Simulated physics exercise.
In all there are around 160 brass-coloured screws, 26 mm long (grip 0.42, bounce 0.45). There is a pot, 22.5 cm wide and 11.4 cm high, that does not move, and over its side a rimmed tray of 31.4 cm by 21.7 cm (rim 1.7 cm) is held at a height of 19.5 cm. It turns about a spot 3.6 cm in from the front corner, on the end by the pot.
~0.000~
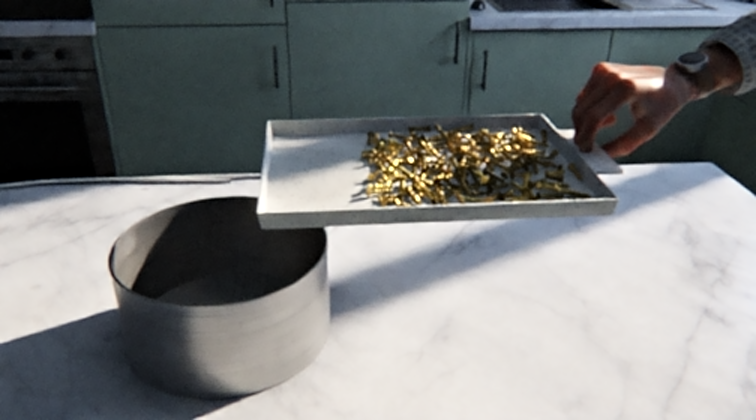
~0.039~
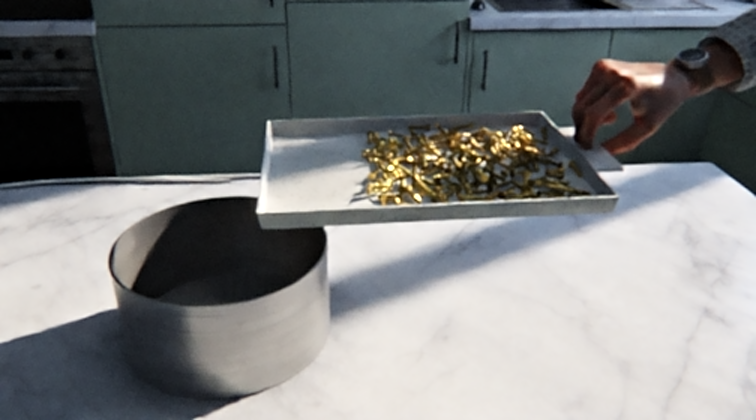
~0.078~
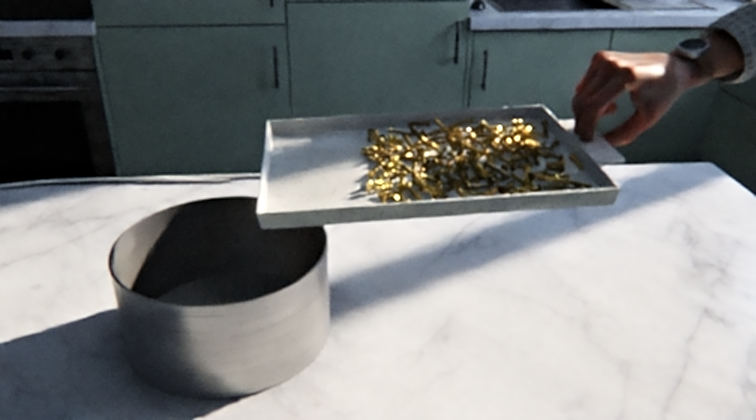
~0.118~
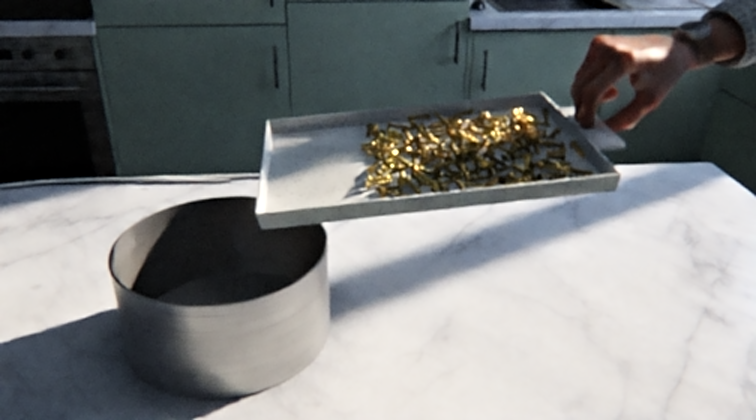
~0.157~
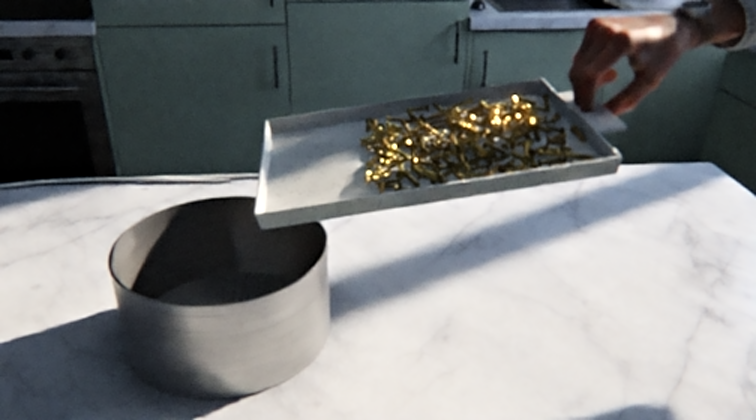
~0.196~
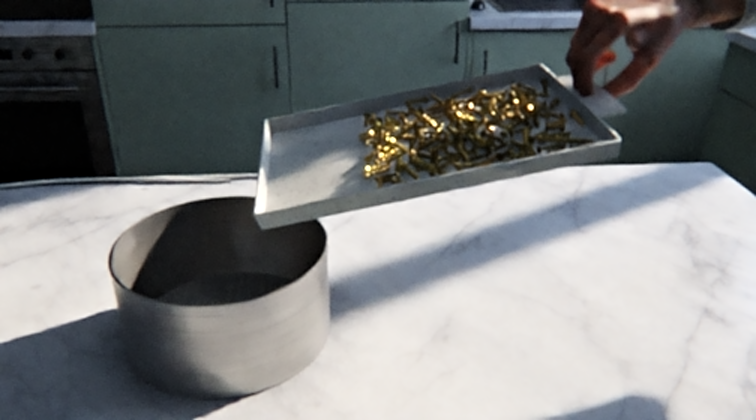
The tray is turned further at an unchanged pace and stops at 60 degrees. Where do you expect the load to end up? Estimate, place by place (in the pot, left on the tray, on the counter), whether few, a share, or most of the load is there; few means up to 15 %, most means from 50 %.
My estimate: Pot: Most, tray: A share, counter: Few.
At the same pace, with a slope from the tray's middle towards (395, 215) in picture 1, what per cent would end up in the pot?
Near 0 percent, give or take.
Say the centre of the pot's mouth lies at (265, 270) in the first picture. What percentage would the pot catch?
About 60 per cent.
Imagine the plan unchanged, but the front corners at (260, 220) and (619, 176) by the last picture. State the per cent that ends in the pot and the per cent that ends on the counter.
The pot gets 0 and the counter 60.
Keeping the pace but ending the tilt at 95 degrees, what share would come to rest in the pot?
Roughly 90 percent.
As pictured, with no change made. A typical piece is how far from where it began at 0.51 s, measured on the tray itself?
Around 3 centimetres.
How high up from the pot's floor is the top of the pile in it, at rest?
Roughly 1.5 cm up.
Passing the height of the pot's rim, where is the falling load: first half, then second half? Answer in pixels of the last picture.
Around (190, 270), then around (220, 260).
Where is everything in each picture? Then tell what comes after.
Tray tilt 0 degrees, front corners at (261, 211) and (615, 198); middle of the pieces at (463, 167); pot at (221, 243), in the first picture.
Tray tilt 0 degrees, front corners at (261, 211) and (615, 195); middle of the pieces at (463, 165), in the second picture.
Tray tilt 2 degrees, front corners at (260, 211) and (616, 187); middle of the pieces at (463, 160), in the third picture.
Tray tilt 5 degrees, front corners at (259, 211) and (617, 173), lowest corner left front; middle of the pieces at (463, 152), in the fourth picture.
Tray tilt 8 degrees, front corners at (258, 212) and (617, 156), lowest corner left front; middle of the pieces at (462, 143), in the fifth picture.
Tray tilt 11 degrees, front corners at (257, 212) and (617, 139), lowest corner left front; middle of the pieces at (461, 133); pot at (221, 243). Its pace works out near 80 degrees a second, in the sixth picture.
Then, at 0.51 s, tilt 35 degrees; the tray holds 100 %, the pot 0 %.
Then, at 0.71 s, tilt 51 degrees; the tray holds 100 %, the pot 0 %.
Then, at 1.03 s, tilt 60 degrees; the tray holds 35 %, the pot 60 %.
In the end, at 2.3 s, pot 65 %, tray 30 %, counter 5 %.
